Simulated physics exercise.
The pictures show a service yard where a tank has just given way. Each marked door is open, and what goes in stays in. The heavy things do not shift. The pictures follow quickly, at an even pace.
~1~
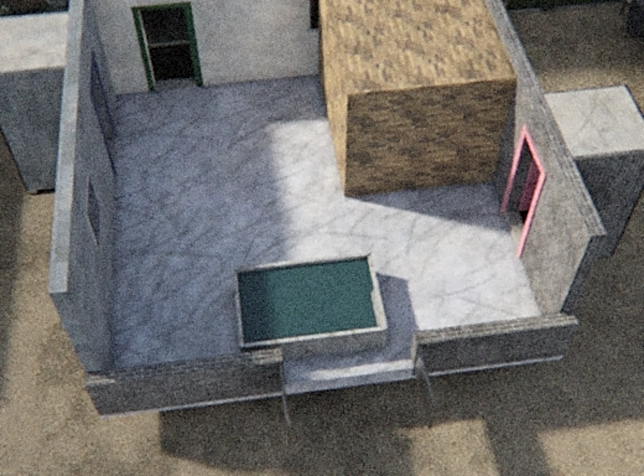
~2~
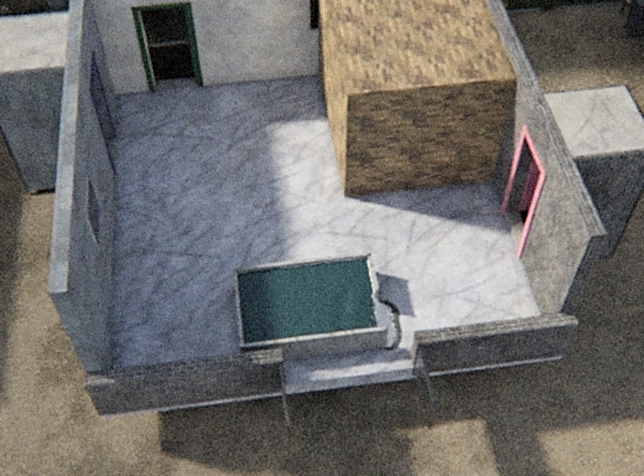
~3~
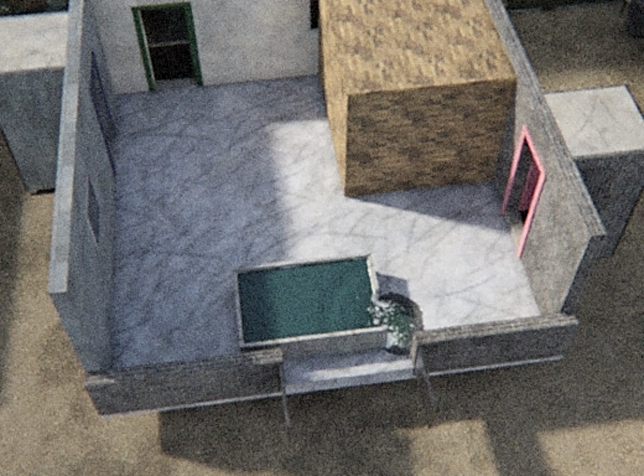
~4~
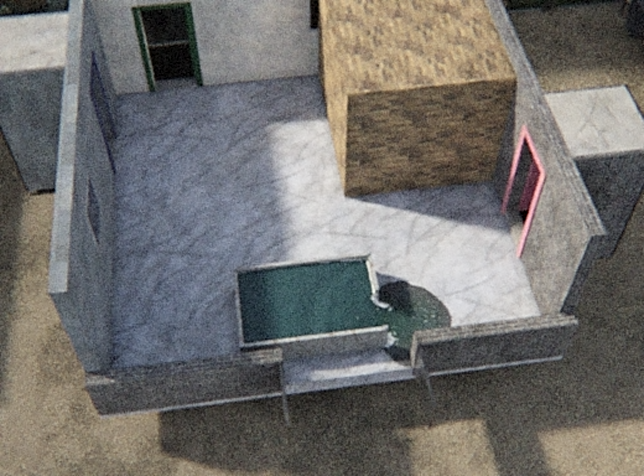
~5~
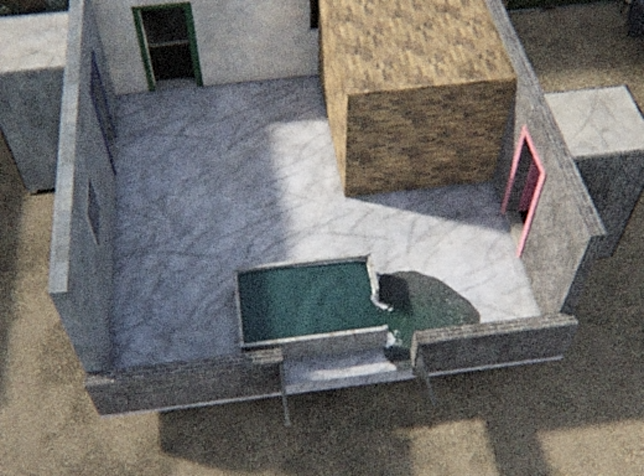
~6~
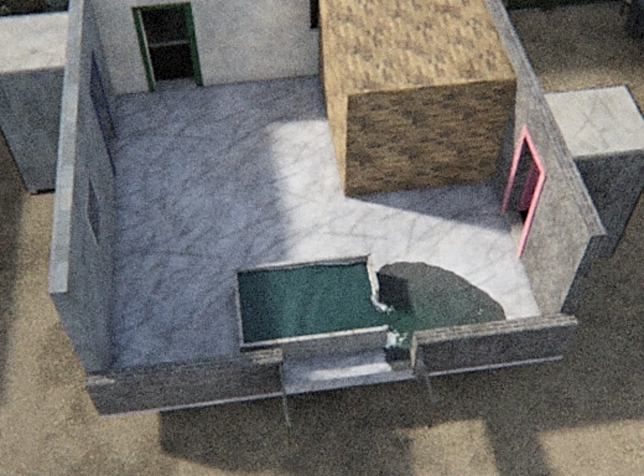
Dark green water pouring from the right end of a rectangular tank and spreading rightward across the pale floor of a walled yard.
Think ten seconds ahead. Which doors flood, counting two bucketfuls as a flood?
One by one: The green door admits no more than that; the blue door admits no more than that; the pink door admits no more than that.
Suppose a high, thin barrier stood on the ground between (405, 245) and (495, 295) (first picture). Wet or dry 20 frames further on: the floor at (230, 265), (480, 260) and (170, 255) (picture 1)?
In turn: Dry, covered, clear.
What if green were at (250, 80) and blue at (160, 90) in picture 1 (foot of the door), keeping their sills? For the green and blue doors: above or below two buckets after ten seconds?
In short: Green door stays under, blue door stays under.
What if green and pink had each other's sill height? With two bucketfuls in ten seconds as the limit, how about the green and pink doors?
Then: Green stays under; pink takes more.
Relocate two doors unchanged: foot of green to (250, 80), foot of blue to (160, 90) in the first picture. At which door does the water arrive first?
That is the door marked pink.
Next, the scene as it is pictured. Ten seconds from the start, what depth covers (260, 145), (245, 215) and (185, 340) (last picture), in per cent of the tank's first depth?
In that order: 0, 4 and 2 per cent.
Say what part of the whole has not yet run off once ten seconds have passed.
About 96 per cent.
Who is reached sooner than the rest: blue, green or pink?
First comes the pink door.
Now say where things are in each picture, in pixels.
Still water in the tank at (308, 300), in the first picture.
The front is at (386, 305), out from the gap at (378, 320), in the second picture.
Water pours out at (378, 321) and has run to (415, 310), in the third picture.
Water pours out at (378, 322) and has run to (446, 318), in the fourth picture.
Water pours out at (378, 321) and has run to (475, 318), in the fifth picture.
The front is at a hidden place, out from the gap at (378, 321), in the sixth picture.
A moment on, water covers 10 % of the floor; the green door not reached, the blue door not reached, the pink door not reached.
Next, water covers 15 % of the floor; the green door not reached, the blue door not reached, the pink door wet at the sill, nothing in.
Then, water covers 20 % of the floor; the green door not reached, the blue door not reached, the pink door wet at the sill, nothing in.
Later, water covers 40 % of the floor; the green door not reached, the blue door not reached, the pink door wet at the sill, nothing in.
In the end, water covers 60 % of the floor; the green door not reached, the blue door wet at the sill, nothing in, the pink door under two buckets in.
